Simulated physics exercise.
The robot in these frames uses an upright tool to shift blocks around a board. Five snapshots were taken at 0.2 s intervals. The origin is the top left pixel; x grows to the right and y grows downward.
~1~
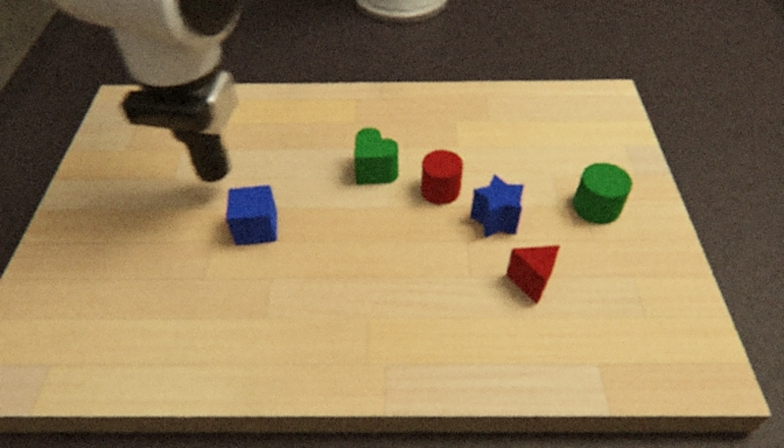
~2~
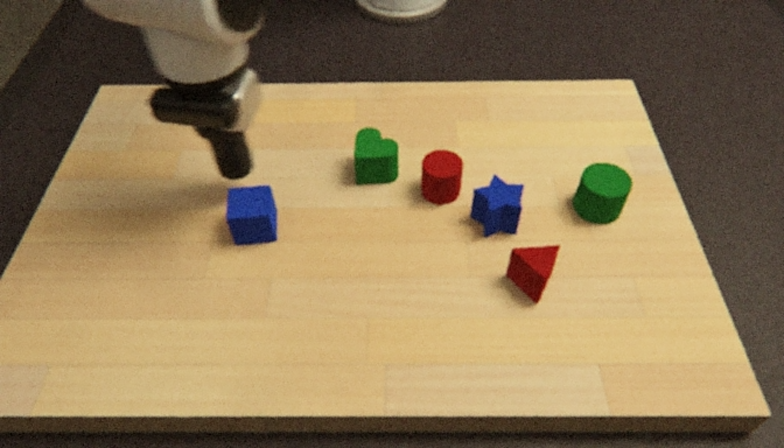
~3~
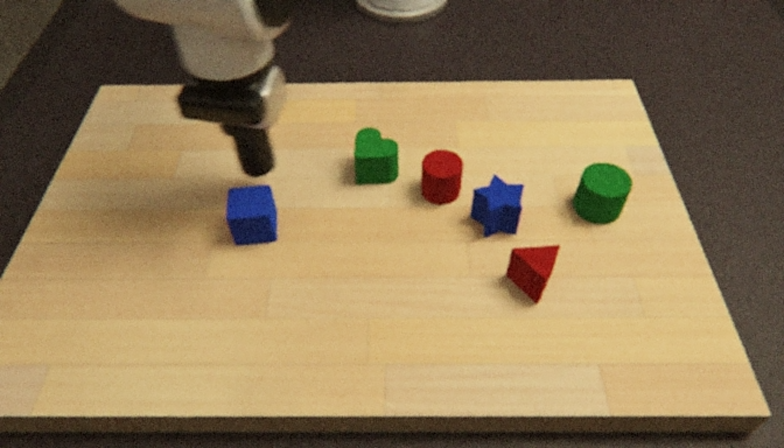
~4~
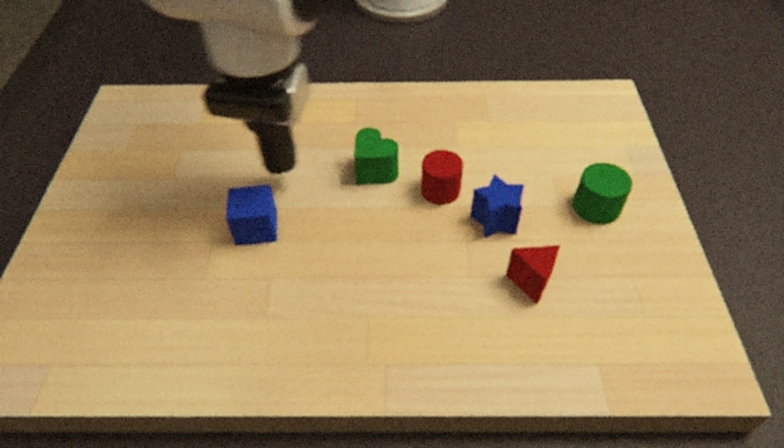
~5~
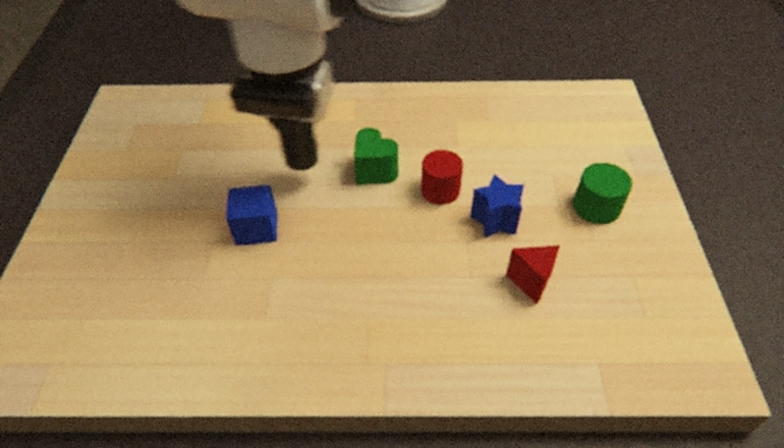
Robot arm gliding steadily rightward above a wooden board, passing behind a blue cube while the coloured blocks all stay still.
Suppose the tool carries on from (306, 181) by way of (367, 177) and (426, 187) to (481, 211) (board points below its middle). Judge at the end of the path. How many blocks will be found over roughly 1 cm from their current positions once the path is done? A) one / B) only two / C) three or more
I choose C.
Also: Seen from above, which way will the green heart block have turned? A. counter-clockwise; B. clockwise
Letter A.
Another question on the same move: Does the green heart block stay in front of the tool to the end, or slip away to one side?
The tool no longer has it in front.
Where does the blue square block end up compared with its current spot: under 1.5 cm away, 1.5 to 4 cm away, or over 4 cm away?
Less than 1.5 cm.
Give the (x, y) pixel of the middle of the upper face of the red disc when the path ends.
Its top centre is at about (524, 179).
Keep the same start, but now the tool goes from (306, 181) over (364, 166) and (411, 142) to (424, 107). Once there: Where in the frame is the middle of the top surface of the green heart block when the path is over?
It will end up at (433, 135).
On the path given first. One third of the way, tool (367, 156); green heart block (400, 140), turned 20° anticlockwise.
Two thirds of the way, tool (428, 166); green heart block (436, 133), turned 55° anticlockwise; red disc (466, 168).
At the end, tool (484, 191); blue square block unmoved; green heart block (437, 133), turned 60° anticlockwise; red disc (524, 179); blue star block (532, 208), turned 40° clockwise.
